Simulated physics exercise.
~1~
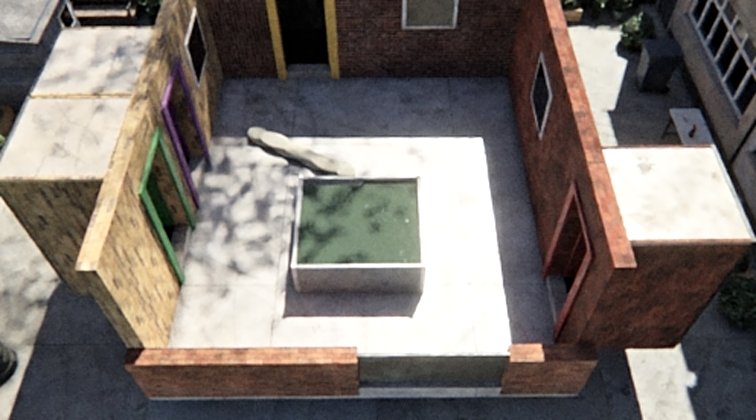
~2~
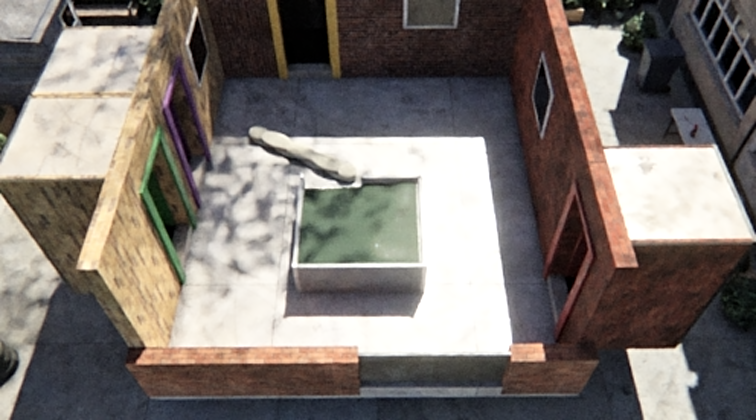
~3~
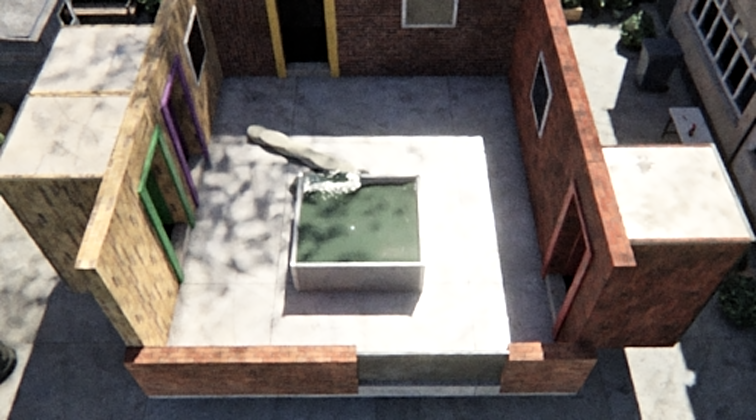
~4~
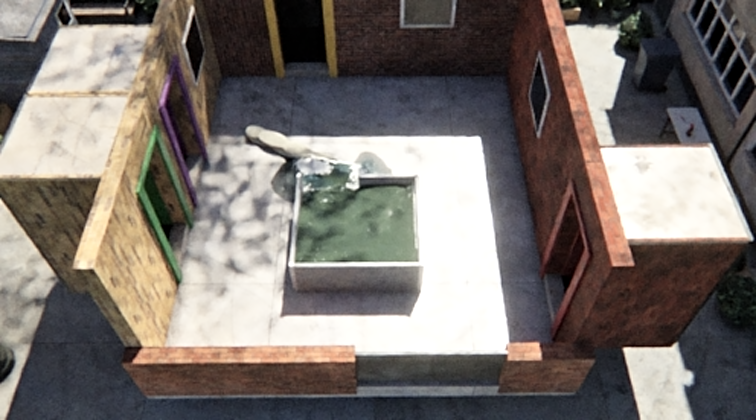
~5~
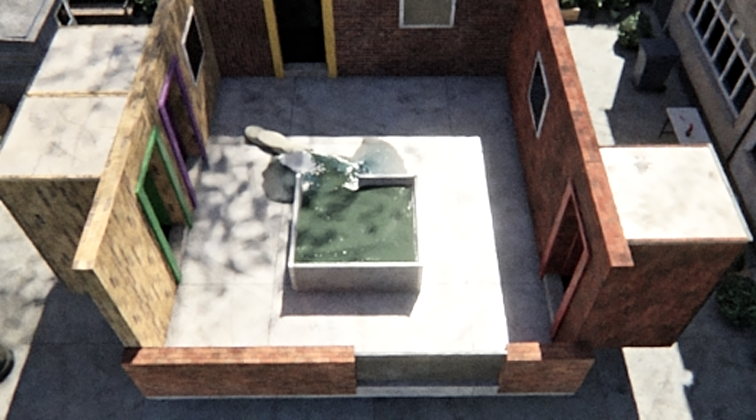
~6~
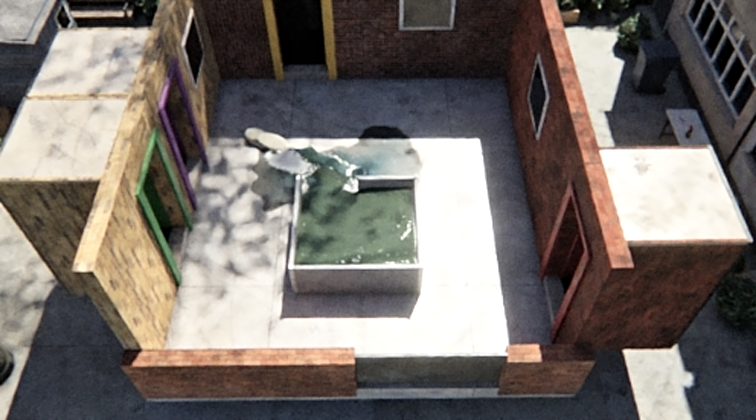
Green water sits still in a square, pale-walled tank in a brick-walled yard, a long grey shape lying beside its far left corner. The water then churns white at that corner and pours out over the far side, spreading across the paving behind the tank and around the grey shape in a widening, rippling pool.
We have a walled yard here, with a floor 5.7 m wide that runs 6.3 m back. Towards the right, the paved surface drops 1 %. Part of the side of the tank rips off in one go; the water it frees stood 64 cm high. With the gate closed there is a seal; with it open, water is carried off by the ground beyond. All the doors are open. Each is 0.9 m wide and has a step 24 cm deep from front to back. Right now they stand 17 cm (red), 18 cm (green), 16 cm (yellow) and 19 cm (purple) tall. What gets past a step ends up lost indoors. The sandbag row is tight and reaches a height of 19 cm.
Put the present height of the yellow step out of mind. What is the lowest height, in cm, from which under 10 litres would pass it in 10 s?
10.5 cm.
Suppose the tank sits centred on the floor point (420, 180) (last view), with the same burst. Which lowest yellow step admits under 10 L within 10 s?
Close to 14.5 cm would do it.
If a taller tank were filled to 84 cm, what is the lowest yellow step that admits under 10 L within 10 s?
17 cm.
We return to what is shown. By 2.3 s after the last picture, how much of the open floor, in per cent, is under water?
Wet share: Near 55 %.
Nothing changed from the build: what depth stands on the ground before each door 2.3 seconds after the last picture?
Door by door, in centimetres - red 0, green 4, yellow 11, purple 19.
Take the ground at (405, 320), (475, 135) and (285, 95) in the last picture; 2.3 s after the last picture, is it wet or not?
In order: Untouched, soaked, soaked.
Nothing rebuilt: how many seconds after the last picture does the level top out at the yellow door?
Peak: Close to 1.4 s.
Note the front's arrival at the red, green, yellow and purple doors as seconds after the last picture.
Red at 4.5 seconds, green at 1.3 seconds, yellow at 1.0 seconds, purple at 0.6 seconds.
Then, 0.7 s after the last picture water covers 30 % of the floor, deepest (41 cm) near (334, 188); it has not reached the yellow door.
Then, 2.3 s after the last picture water covers 55 % of the floor, deepest (27 cm) near (334, 188); 11 cm at the yellow door, 0 litres in over its 16 cm step.
Then, 9.3 s after the last picture water covers 95 % of the floor, deepest (13 cm) near (545, 326); 4 cm at the yellow door, 0 litres in over its 16 cm step.
At the yellow door as built, the water peaked near 14 cm, 1.3 s after the last picture.
With a step of 8.5 cm, 21 litres would have come in within the 10 s; with 11.5 cm, 5 litres. So under 10 litres takes about 10.5 cm.
